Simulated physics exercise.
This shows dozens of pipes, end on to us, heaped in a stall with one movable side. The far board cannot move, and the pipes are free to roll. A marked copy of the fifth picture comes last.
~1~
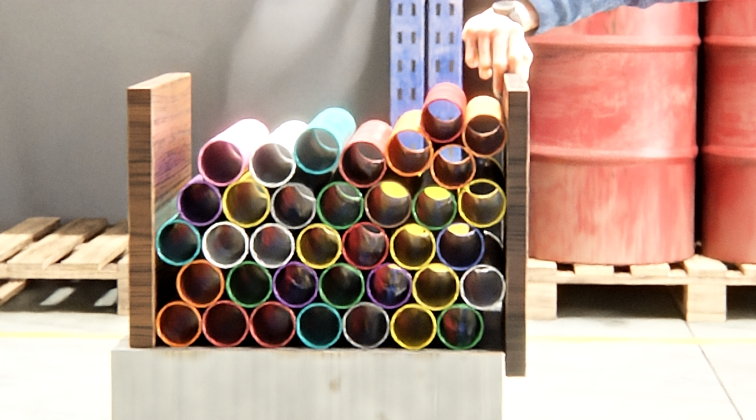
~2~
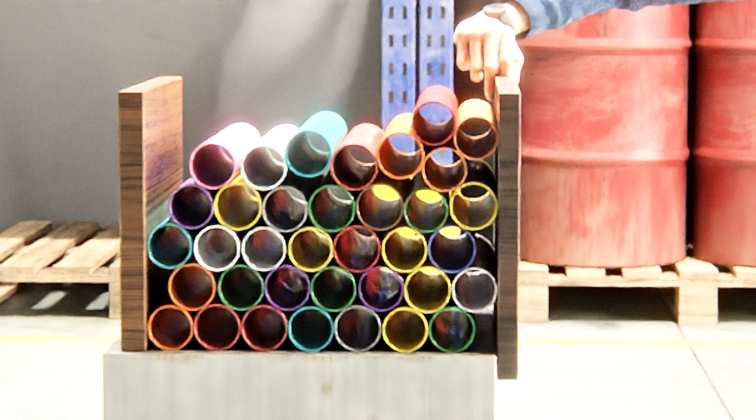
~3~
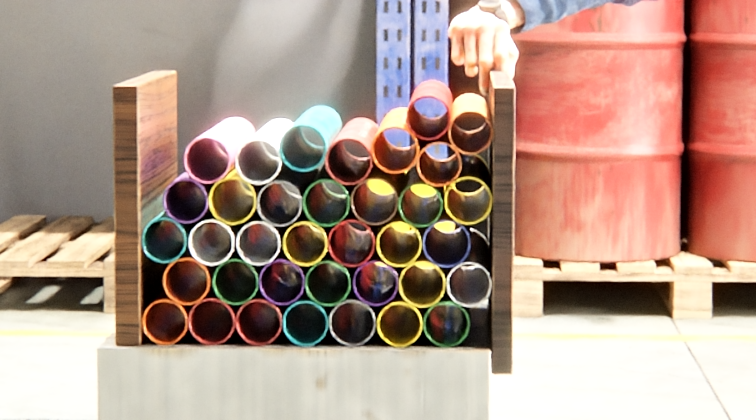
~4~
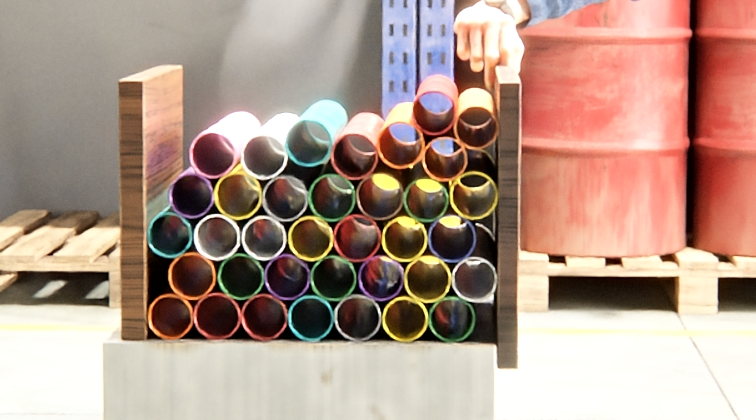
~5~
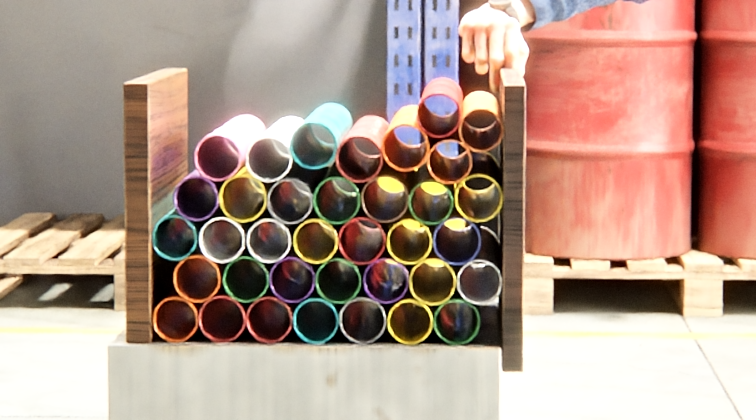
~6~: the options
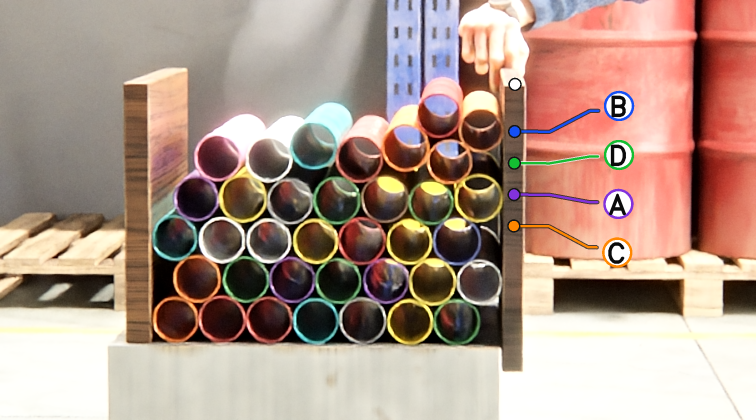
To begin with, a hand rests atop the right board of a stall heaped with colourful pipes, red barrels behind. The whole view shifts slightly left, then drifts back right, while the pipes keep their places in the stack and the hand stays on the board.
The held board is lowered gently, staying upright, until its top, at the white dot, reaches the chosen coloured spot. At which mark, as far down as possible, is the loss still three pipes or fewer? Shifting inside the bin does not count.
Mark C is as low as it can go.
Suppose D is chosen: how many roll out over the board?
The count is none.
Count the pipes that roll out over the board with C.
At C the number is one.
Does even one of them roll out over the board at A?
At A: Yes.
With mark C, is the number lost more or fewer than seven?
It loses fewer than seven.
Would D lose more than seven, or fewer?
At D, fewer than seven.
On the copy, A at (514, 195); B at (515, 132); C at (514, 226); D at (514, 163); the white dot at (515, 84).
On C. First, top of the board (504, 152).
Then, top of the board (503, 225).
Finally, top of the board (503, 225), one out over the board.
By contrast, A one out over the board; B none out over the board; D none out over the board.
